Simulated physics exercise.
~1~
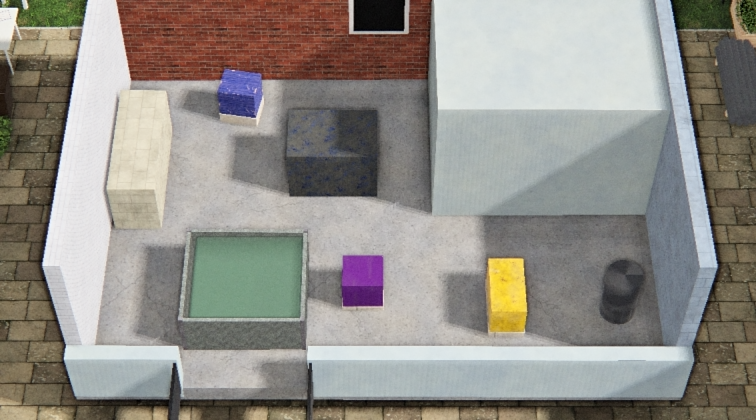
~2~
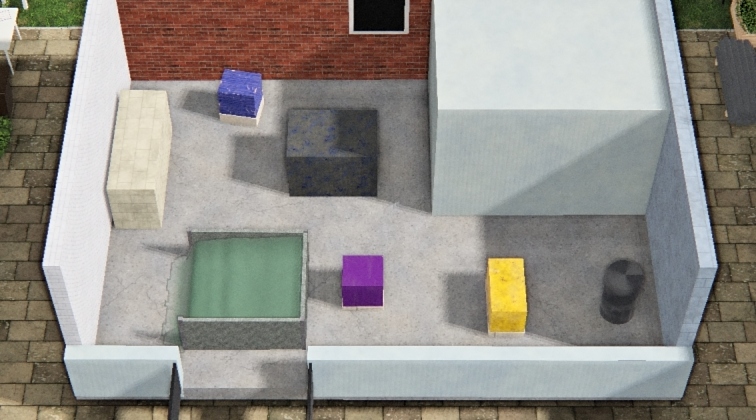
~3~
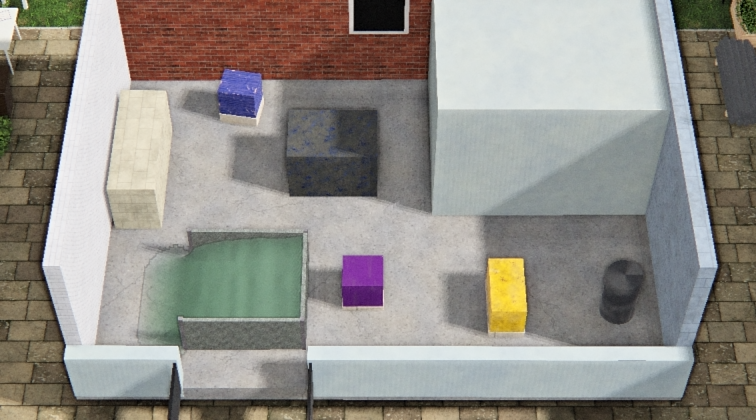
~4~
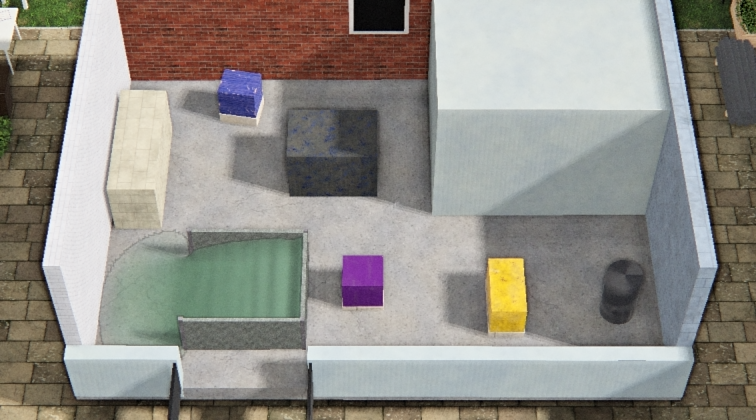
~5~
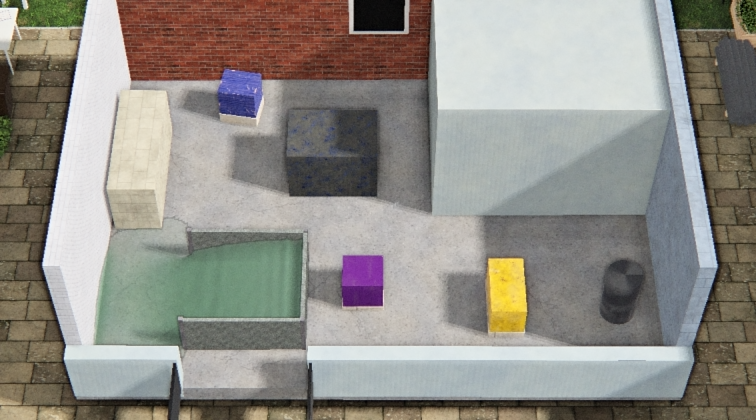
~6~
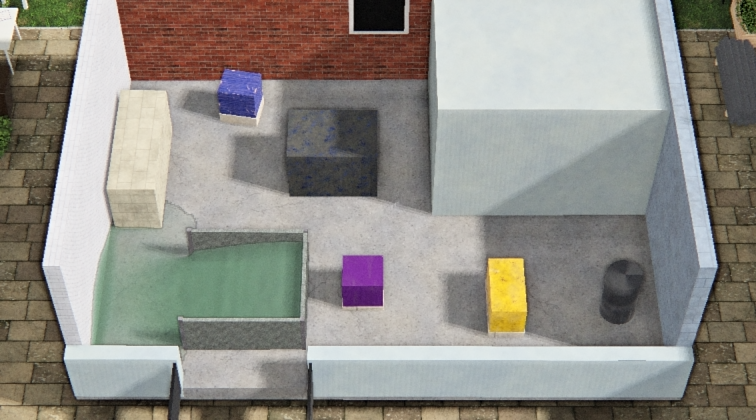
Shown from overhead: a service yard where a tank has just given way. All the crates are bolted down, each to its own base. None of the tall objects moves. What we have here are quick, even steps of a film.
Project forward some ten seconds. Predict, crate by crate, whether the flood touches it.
The blue crate never gets touched by the water; the yellow crate never gets touched by the water; the purple crate never gets touched by the water.
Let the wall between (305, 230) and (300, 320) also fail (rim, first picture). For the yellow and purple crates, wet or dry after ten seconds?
In my view the yellow crate gets reached, and the purple crate gets reached.
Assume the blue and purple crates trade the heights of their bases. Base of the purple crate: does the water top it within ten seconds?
I'd say the purple crate is unharmed.
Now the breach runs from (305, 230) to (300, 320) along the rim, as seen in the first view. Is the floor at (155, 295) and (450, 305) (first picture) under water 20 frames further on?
First spot unflooded, second spot swamped.
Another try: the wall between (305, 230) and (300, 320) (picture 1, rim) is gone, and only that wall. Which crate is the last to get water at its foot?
That would be the blue-painted one.
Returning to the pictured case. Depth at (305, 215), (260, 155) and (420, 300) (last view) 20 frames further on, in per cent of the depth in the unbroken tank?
In the order asked, some 4, 4 and 0 in a hundred.
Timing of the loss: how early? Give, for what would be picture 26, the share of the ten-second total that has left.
My estimate is roughly 35 percent.
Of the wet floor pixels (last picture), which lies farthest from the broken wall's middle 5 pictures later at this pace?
Farthest reach: (125, 129).
A moment on, water covers 15 % of the floor; the blue crate not reached, the yellow crate not reached, the purple crate not reached.
Next, water covers 25 % of the floor; the blue crate not reached, the yellow crate not reached, the purple crate not reached.
Then, water covers 50 % of the floor; the blue crate water round its plinth, the yellow crate water round its plinth, the purple crate water round its plinth.
Later, water covers 80 % of the floor; the blue crate water round its plinth, the yellow crate water round its plinth, the purple crate water round its plinth.
In the end, water covers 100 % of the floor; the blue crate stayed above the water, the yellow crate stayed above the water, the purple crate stayed above the water.
